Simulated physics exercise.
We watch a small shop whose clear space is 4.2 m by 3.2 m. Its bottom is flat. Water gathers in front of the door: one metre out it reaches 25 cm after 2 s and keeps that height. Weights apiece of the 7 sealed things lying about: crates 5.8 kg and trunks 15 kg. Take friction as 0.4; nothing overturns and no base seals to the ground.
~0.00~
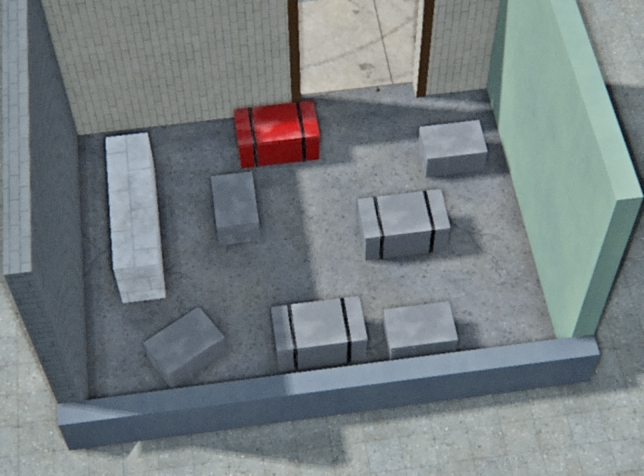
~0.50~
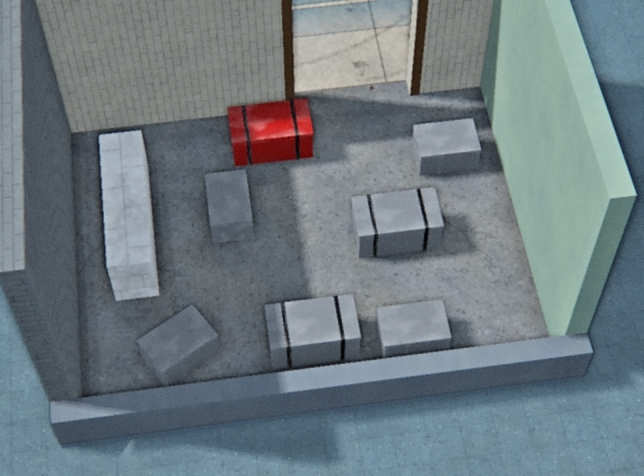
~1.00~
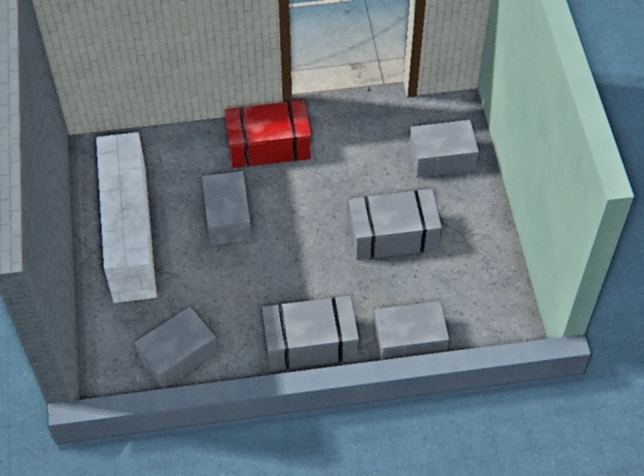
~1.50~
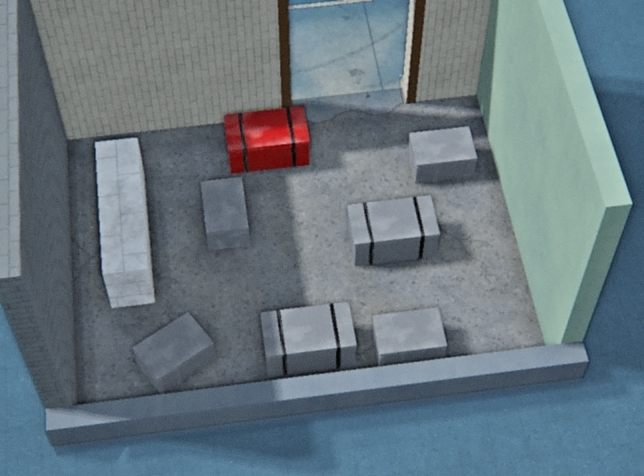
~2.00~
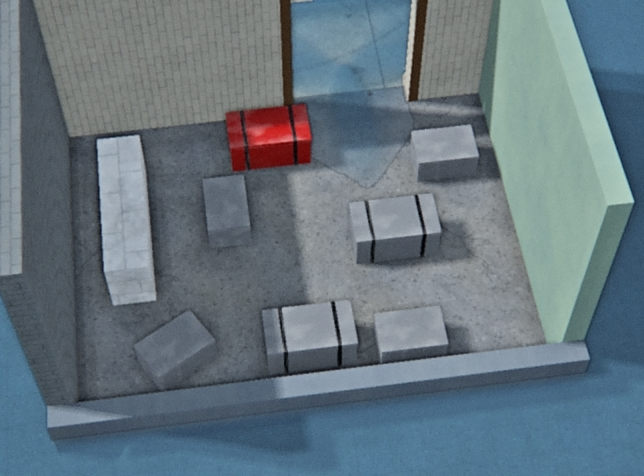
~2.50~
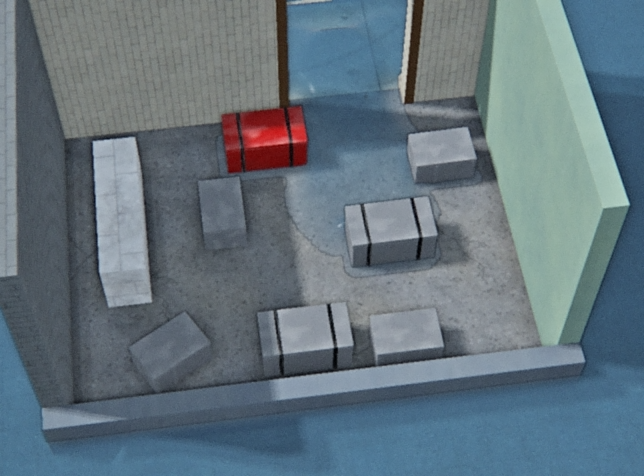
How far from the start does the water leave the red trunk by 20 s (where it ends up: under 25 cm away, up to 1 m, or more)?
The red trunk is nudged along.
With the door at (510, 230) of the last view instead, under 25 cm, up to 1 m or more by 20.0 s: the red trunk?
In that case the red trunk gets carried off.
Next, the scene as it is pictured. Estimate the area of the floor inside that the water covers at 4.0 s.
Some 9.5 m2.
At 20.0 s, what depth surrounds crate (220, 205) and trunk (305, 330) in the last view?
About 20 and 27 cm.
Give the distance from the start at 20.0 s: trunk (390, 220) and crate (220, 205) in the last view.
In that order: 60 cm, 150 cm.
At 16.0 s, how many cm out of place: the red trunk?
About 100 cm.
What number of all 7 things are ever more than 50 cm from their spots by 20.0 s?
That makes 7.
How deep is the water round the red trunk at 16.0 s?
Roughly 15 cm.
After 4.0 s the red trunk is near (215, 147), 0.5 m from its start, aground; 3 afloat.
After 9.0 s the red trunk is near (234, 160), 0.5 m from its start, afloat; 7 afloat.
After 16.0 s the red trunk is near (303, 197), 1.0 m from its start, afloat; 7 afloat.
After 20.0 s the red trunk is near (225, 171), 0.7 m from its start, afloat; 7 afloat.
